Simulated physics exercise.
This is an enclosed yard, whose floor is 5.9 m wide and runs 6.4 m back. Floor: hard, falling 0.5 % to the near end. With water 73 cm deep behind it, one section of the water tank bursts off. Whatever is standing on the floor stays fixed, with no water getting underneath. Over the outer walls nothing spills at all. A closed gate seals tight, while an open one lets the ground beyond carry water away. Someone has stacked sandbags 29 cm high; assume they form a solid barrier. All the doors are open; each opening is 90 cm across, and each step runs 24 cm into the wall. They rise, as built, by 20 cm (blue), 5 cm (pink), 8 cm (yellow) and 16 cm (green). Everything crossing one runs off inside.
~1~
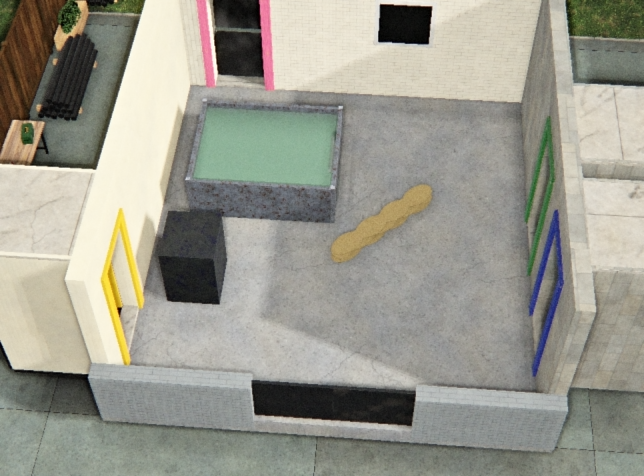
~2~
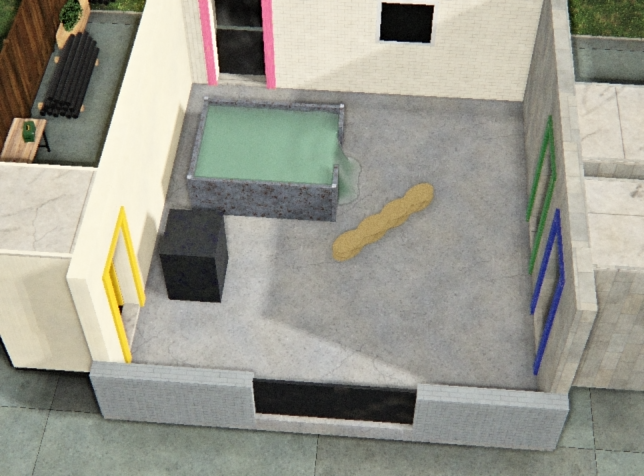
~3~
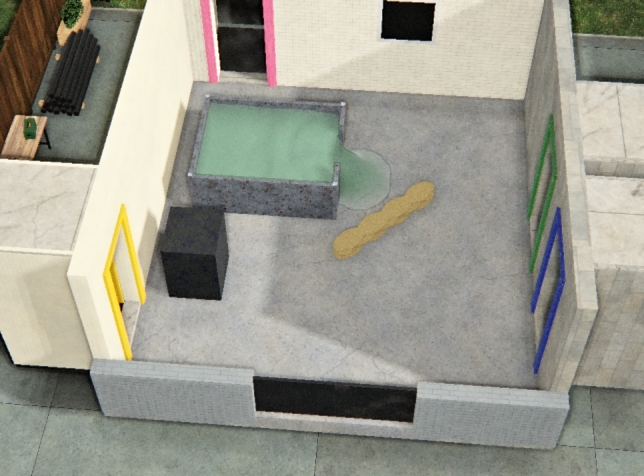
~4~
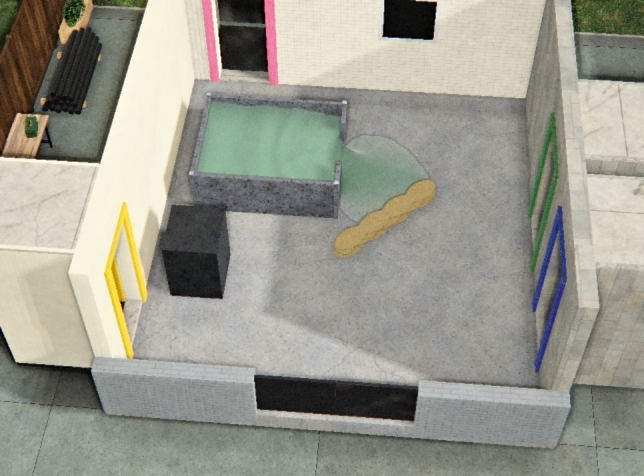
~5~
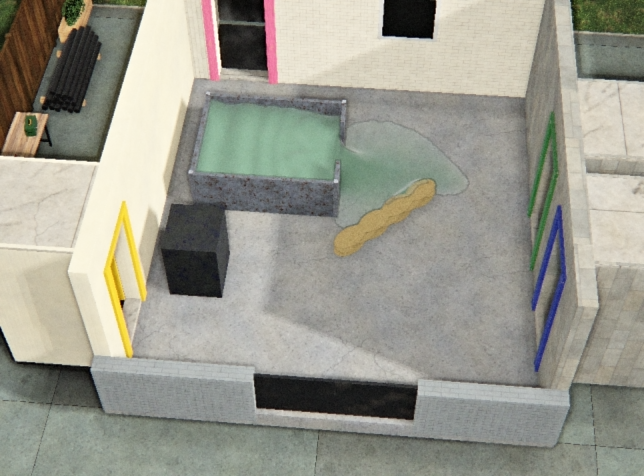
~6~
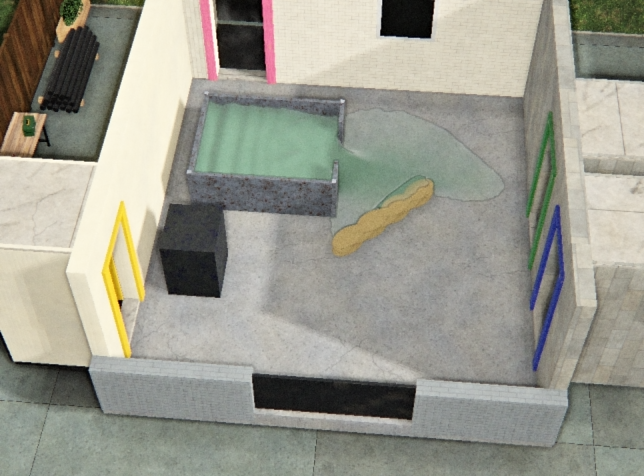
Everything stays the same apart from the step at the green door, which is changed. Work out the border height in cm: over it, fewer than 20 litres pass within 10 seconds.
Border at about 5.5 cm.
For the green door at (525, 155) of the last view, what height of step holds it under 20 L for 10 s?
It needs about 26 cm.
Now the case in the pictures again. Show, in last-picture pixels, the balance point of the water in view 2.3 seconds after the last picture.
The centre of all the water is around (353, 167).
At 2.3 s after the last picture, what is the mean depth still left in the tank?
Around 36 centimetres.
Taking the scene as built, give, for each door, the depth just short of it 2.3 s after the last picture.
In cm: Blue 3, pink 0, yellow 0, green 8.
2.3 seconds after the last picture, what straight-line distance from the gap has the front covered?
Roughly 4.4 metres.
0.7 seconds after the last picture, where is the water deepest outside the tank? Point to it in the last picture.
Near (398, 202).
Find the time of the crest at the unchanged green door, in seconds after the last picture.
At about 4.0 s.
Then, 0.7 s after the last picture water covers 25 % of the floor, deepest (44 cm) near (398, 202); 3 cm at the green door, 0 litres in over its 16 cm step.
Then, 2.3 s after the last picture water covers 40 % of the floor, deepest (33 cm) near (506, 99); 8 cm at the green door, 0 litres in over its 16 cm step.
Then, 9.3 s after the last picture water covers 95 % of the floor, deepest (15 cm) near (213, 373); 5 cm at the green door, 0 litres in over its 16 cm step.
At the green door as built, the water peaked near 10 cm, 4.1 s after the last picture.
Run again over the same 10 s with other heights there, 28 litres in over 5 cm, 9 litres over 7 cm. The limit of 20 litres is kept from about 5.5 cm up.
